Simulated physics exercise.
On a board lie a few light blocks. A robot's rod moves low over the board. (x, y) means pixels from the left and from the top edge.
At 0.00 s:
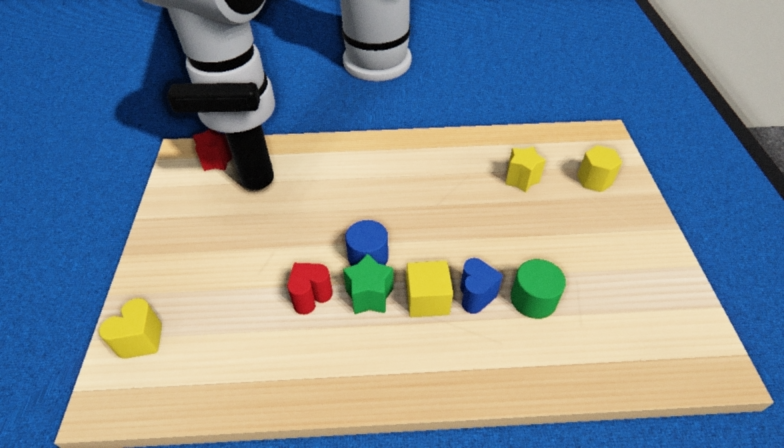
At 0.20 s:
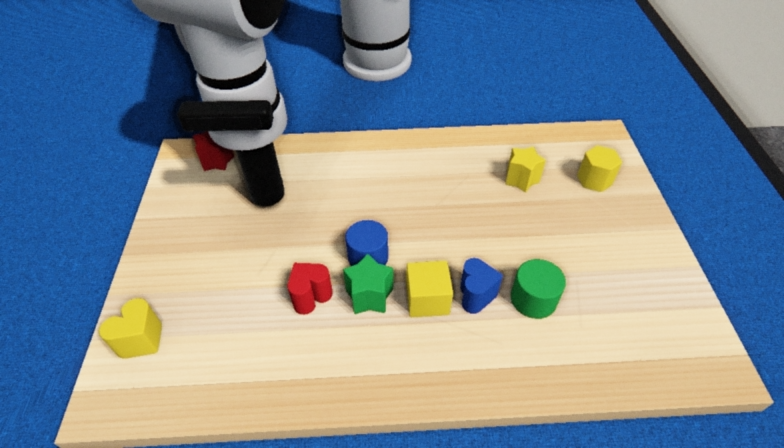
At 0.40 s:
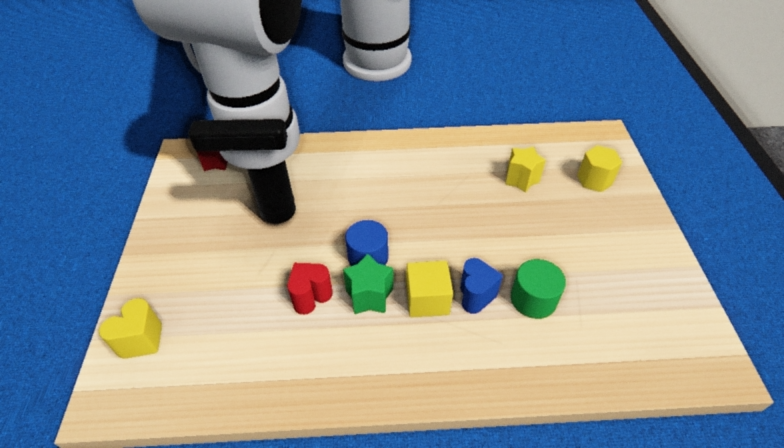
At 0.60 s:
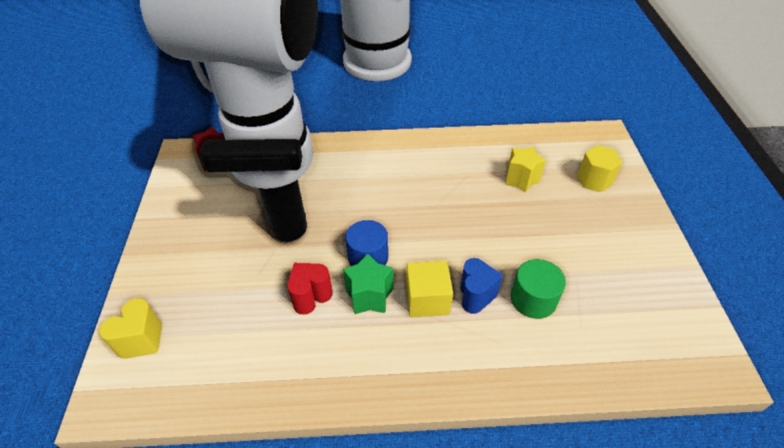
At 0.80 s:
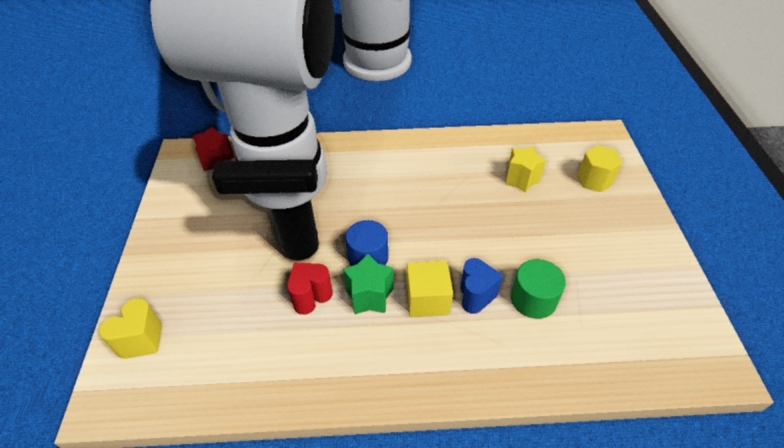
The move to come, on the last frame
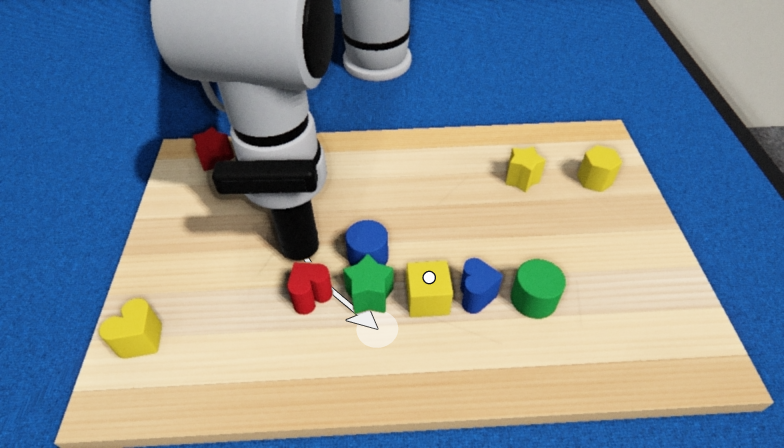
On a wooden board over blue fabric, a robot arm moves its black rod down and rightward, leaving the colourful blocks unmoved.
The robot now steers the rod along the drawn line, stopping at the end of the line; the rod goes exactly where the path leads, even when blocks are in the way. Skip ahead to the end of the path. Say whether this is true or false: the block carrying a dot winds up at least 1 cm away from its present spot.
That claim is true.
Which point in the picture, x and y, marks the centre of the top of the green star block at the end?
The point I'd pick in the picture is (420, 298).
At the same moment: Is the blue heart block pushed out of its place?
The answer is yes.
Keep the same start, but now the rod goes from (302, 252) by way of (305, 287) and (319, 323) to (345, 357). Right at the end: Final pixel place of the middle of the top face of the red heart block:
Around (349, 375).
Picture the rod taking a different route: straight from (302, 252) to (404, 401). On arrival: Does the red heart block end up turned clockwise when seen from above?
In short: Yes.
The line goes from (302, 252) through (333, 292) to (377, 329); the dot is on the yellow square piece.
What follows on the original path. One third of the way, rod at (320, 274); red heart block at (308, 288).
Two thirds of the way, rod at (347, 299); red heart block at (309, 302), turned 35° clockwise; green star block at (392, 283), turned 25° anticlockwise; yellow square piece at (435, 277).
At the end, rod at (377, 323); red heart block at (309, 302), turned 35° clockwise; green star block at (420, 298), turned 55° anticlockwise; yellow square piece at (454, 276), turned 35° anticlockwise; blue heart block at (492, 270), turned 30° anticlockwise.
